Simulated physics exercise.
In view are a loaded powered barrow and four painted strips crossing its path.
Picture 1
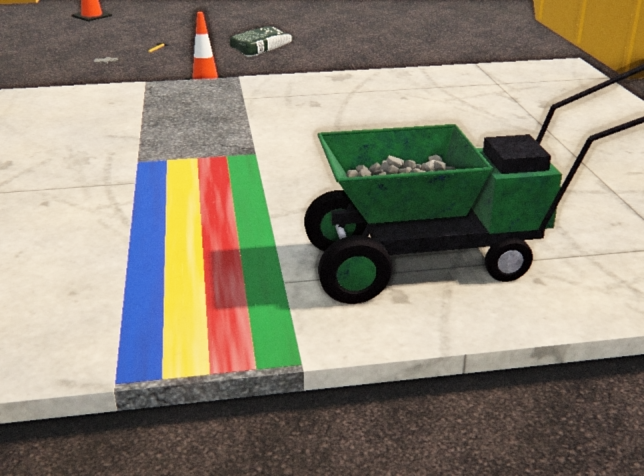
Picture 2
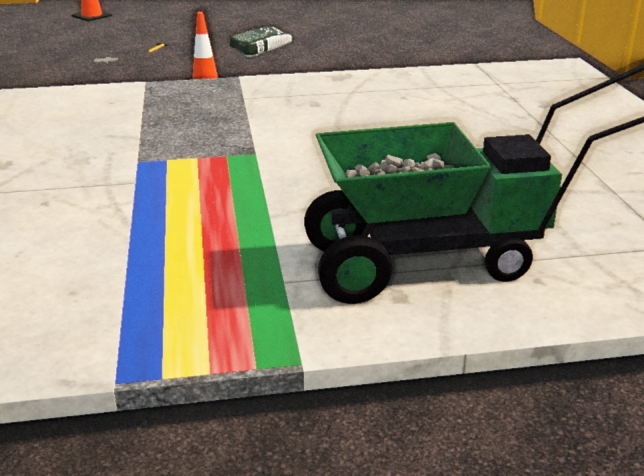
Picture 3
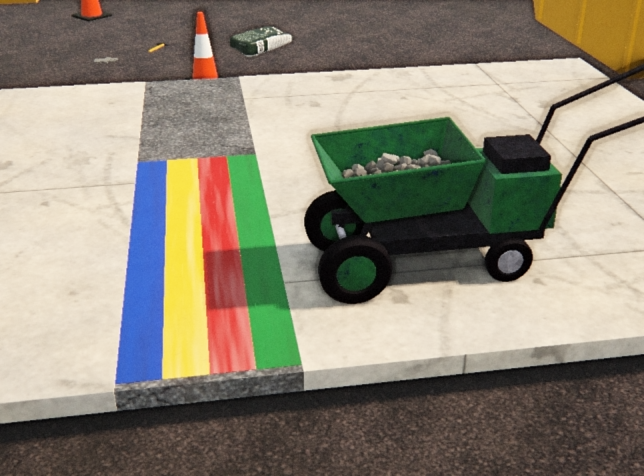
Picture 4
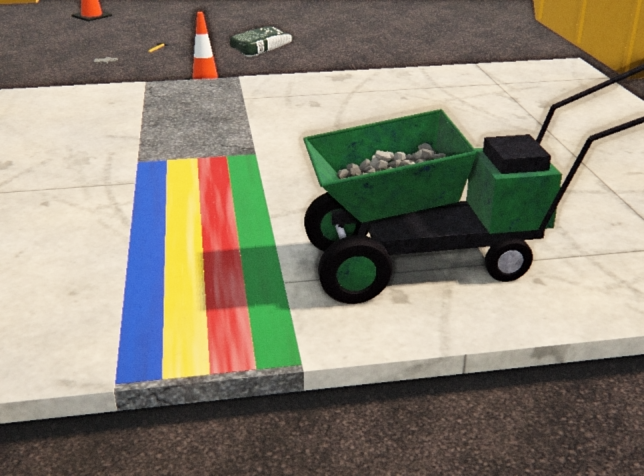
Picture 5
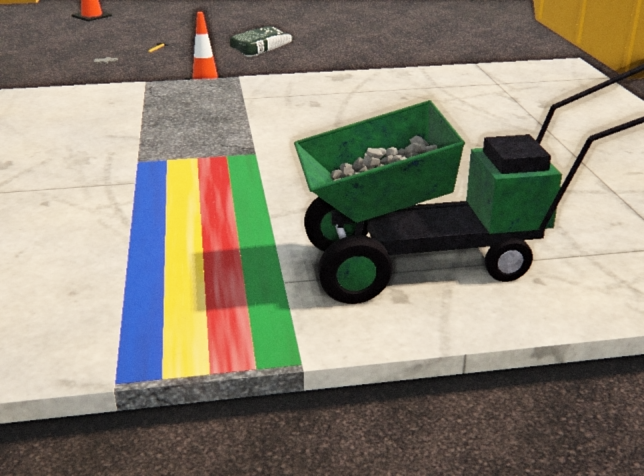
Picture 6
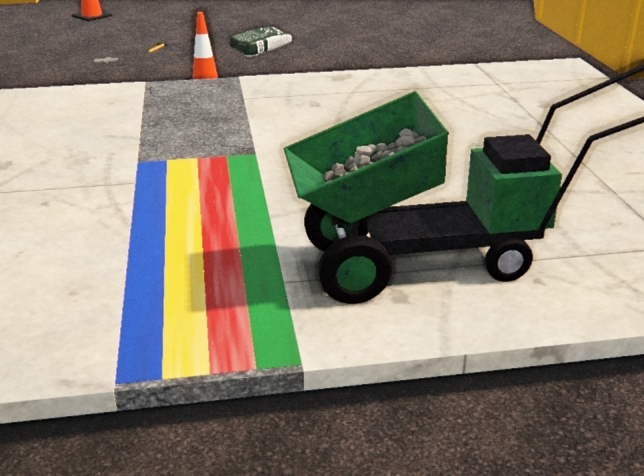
A green powered barrow carrying broken stones stands at the right on a pale paved slab, seen from slightly above by a still camera. To its left, blue, yellow, red and green strips lie side by side, with orange-and-white cones on the dark ground behind. The barrow's wheels stay in place while its skip tilts gradually, its rear rising and its front lip shifting left and downward.
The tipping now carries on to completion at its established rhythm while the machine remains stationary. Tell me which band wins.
I would say the red band.
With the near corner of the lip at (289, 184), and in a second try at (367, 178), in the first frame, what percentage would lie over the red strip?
Result: Try 1 = 10 %, try 2 = 30 %.
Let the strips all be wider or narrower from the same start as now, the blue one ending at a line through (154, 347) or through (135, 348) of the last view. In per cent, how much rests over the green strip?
I'd say some 0 % for the first and some 10 % for the second.
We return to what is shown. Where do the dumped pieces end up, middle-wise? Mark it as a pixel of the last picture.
The centre comes to rest close to (218, 284).
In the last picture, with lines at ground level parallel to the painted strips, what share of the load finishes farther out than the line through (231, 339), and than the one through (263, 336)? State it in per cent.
The first comes to 60 %, the second to 100 %.
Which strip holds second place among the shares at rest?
Next in line is the yellow strip.
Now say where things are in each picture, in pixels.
The first frame shows lip of the skip near (338, 180), level; top of the load near (408, 182), broken stones; green strip near (273, 331); red strip near (229, 335); yellow strip near (186, 340); blue strip near (141, 344).
The second frame shows lip of the skip near (336, 181), tipped barely; top of the load near (423, 176).
The third frame shows lip of the skip near (331, 183), tipped barely; top of the load near (419, 172).
The fourth frame shows lip of the skip near (322, 186), tipped a little; top of the load near (423, 169).
The fifth frame shows lip of the skip near (312, 190), tipped a little; top of the load near (414, 163).
The sixth frame shows lip of the skip near (300, 197), tipped clearly; top of the load near (419, 153); green strip near (273, 331); red strip near (229, 335); yellow strip near (186, 340); blue strip near (141, 344).
Shortly afterwards, skip tipped steeply; the whole lot in the skip.
Next, skip tipped right over; all but a few in the skip; only a few over the red strip.
Some moments later, skip tipped right over; near a third in the skip; near a third over the red strip; near a quarter over the yellow strip; a little over the blue strip; only a few off the paint.
In the end, skip tipped right over; a little over the green strip; near half over the red strip; near a quarter over the yellow strip; a little over the blue strip; a little off the paint.
